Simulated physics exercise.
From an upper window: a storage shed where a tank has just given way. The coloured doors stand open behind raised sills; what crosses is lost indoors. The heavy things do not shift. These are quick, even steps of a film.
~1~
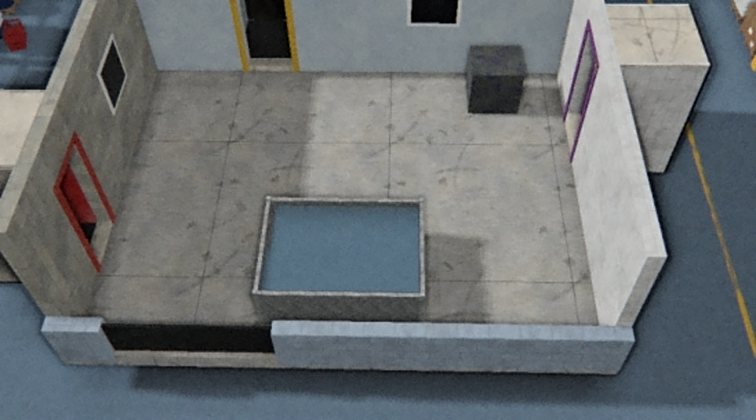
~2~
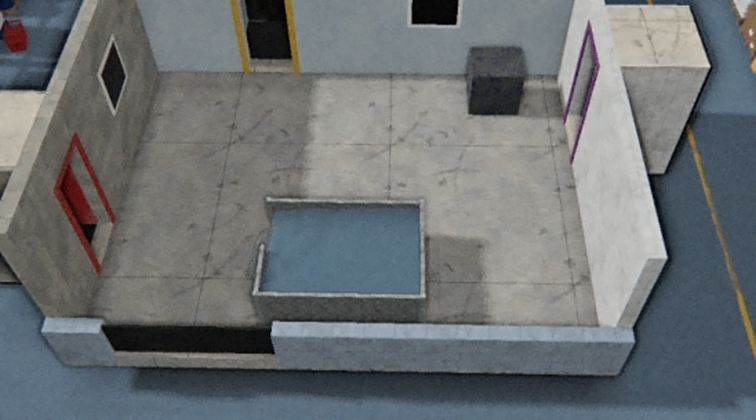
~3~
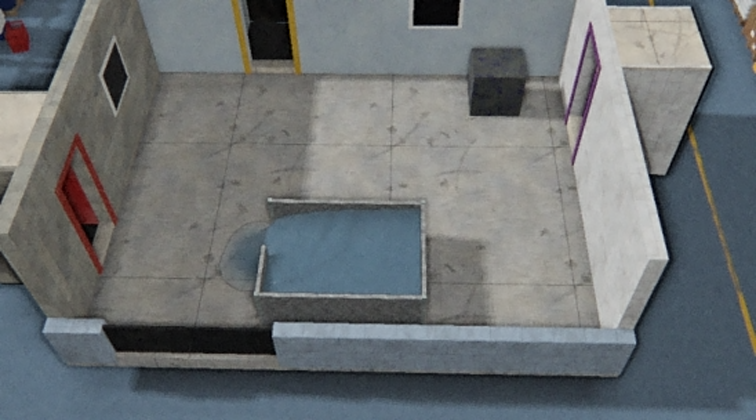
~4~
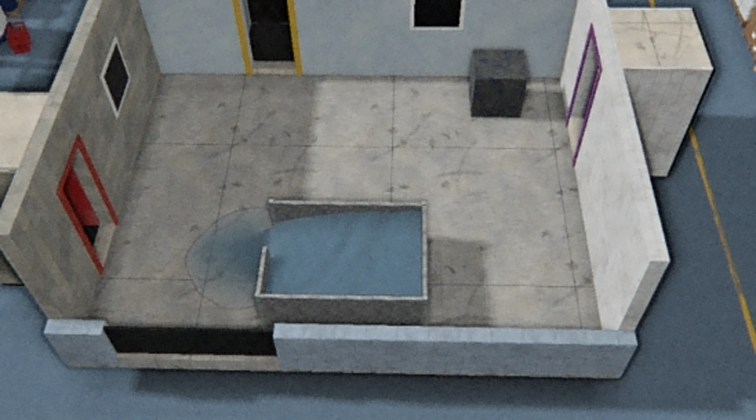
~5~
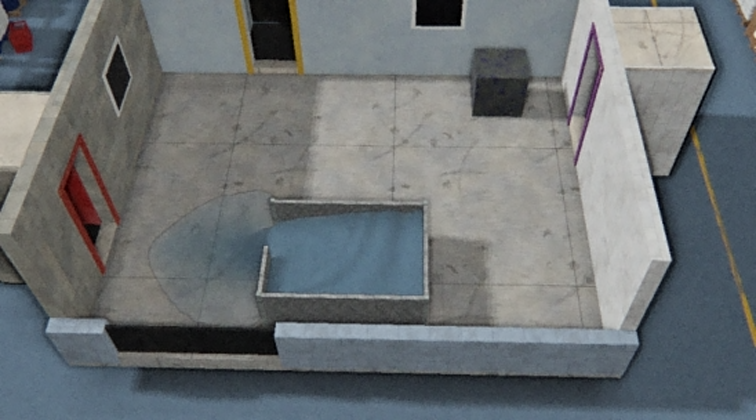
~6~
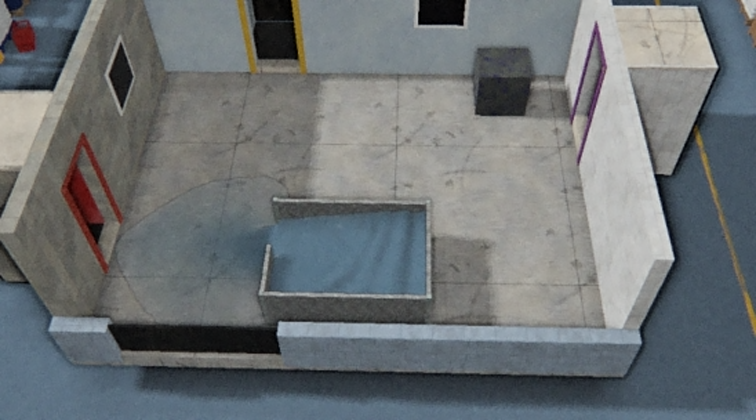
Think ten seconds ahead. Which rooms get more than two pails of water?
In the end: The red door floods; the purple door holds within the limit; the yellow door holds within the limit.
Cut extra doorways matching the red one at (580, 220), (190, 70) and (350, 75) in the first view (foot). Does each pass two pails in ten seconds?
As listed: Keeps below it, goes over, keeps below it.
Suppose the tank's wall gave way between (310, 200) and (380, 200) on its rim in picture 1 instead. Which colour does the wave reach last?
It is the red one.
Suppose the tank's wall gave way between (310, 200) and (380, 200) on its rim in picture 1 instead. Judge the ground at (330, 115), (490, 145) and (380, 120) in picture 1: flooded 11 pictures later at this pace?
In that order: Flooded, under water, flooded.
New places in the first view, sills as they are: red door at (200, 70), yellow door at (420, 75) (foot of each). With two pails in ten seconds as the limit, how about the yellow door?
In short: Yellow door lets less in.
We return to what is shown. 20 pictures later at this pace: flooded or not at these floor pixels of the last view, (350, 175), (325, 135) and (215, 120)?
As listed: Not flooded, not flooded, covered.
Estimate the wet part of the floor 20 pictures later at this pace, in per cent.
Close to 35 %.
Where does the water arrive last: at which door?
Last comes the purple one.
A moment on, water covers 25 % of the floor; the red door over two buckets in, the purple door not reached, the yellow door not reached.
Next, water covers 30 % of the floor; the red door far over two buckets in, the purple door not reached, the yellow door not reached.
Then, water covers 35 % of the floor; the red door far over two buckets in, the purple door not reached, the yellow door wet at the sill, nothing in.
Later, water covers 65 % of the floor; the red door far over two buckets in, the purple door not reached, the yellow door wet at the sill, nothing in.
In the end, water covers 95 % of the floor; the red door far over two buckets in, the purple door wet at the sill, nothing in, the yellow door wet at the sill, nothing in.
